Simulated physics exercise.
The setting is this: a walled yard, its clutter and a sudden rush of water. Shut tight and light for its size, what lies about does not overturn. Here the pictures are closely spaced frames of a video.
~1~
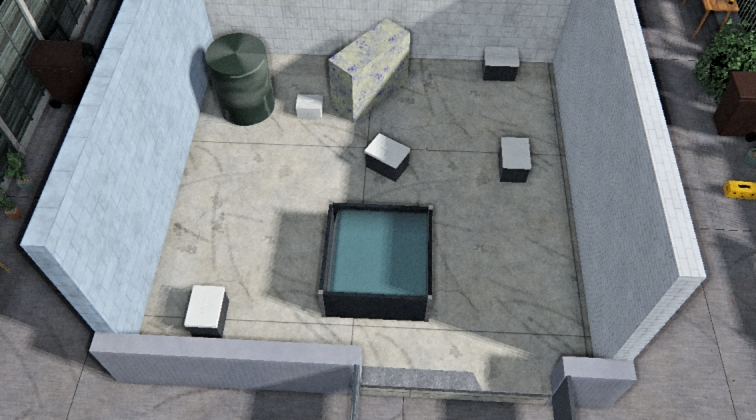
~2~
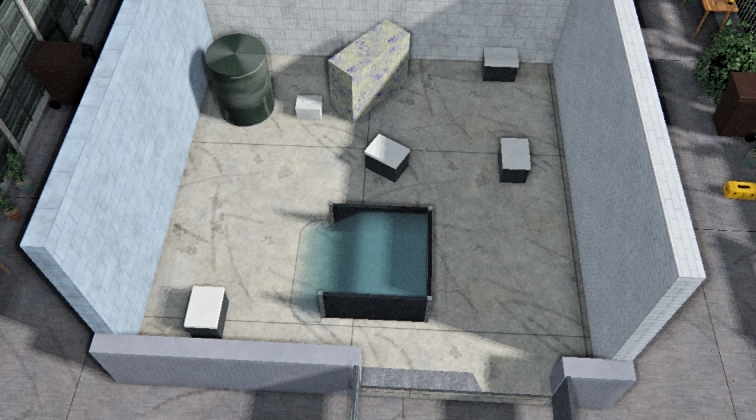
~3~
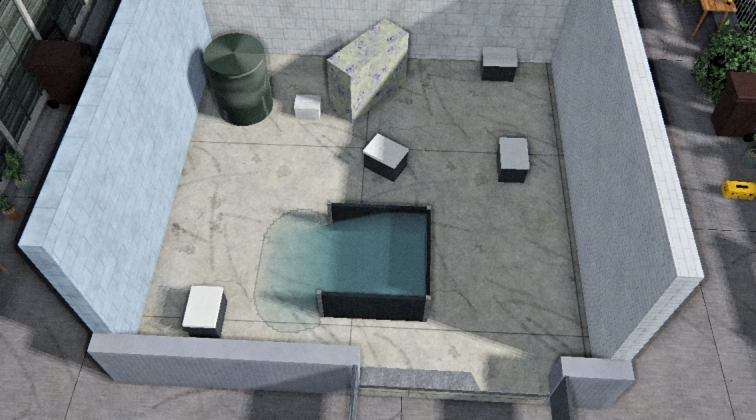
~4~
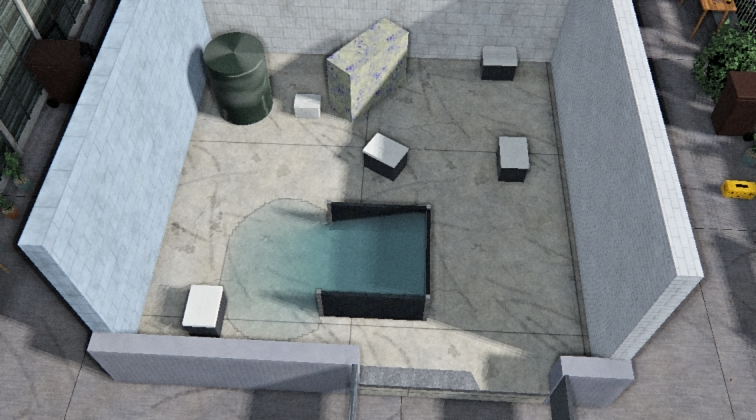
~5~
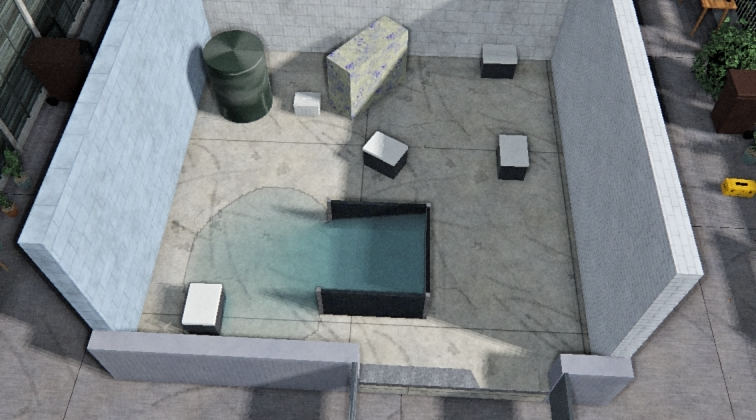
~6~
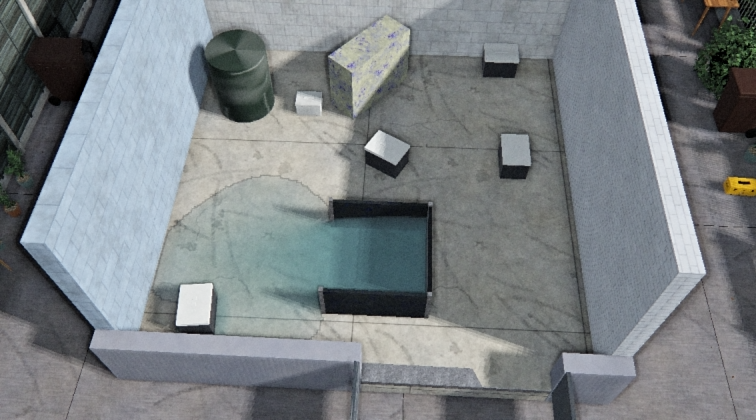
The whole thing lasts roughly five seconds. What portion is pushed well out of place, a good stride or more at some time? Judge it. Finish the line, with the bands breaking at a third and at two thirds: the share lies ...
The share lies below a third.
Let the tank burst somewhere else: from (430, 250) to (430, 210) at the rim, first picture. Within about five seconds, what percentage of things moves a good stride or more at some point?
40 percent, give or take.
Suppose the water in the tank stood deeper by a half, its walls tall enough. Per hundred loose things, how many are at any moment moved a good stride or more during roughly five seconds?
Share: Close to 40 %.
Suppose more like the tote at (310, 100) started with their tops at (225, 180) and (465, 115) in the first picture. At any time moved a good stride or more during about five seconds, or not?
Copy 1: Passed the mark. Copy 2: Stayed below the mark.
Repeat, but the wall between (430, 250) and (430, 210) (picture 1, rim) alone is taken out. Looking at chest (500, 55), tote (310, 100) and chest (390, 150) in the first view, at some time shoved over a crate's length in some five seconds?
Taking them in order, displaced that much, less than that, less than that.
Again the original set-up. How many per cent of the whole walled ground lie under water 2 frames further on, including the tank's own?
I'd call it close to 25 per cent.
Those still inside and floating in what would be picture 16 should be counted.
The answer would be 1.
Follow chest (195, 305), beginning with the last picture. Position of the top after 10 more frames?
It should end up around (160, 296).
A moment on, 1 of 5 are well off their spots; 1 afloat.
Next, 0 of 5 are well off their spots; 1 afloat.
Later, 0 of 5 are well off their spots; 1 afloat.
In the end, 1 of 5 are well off their spots, and 1 have been at some point; 1 afloat.
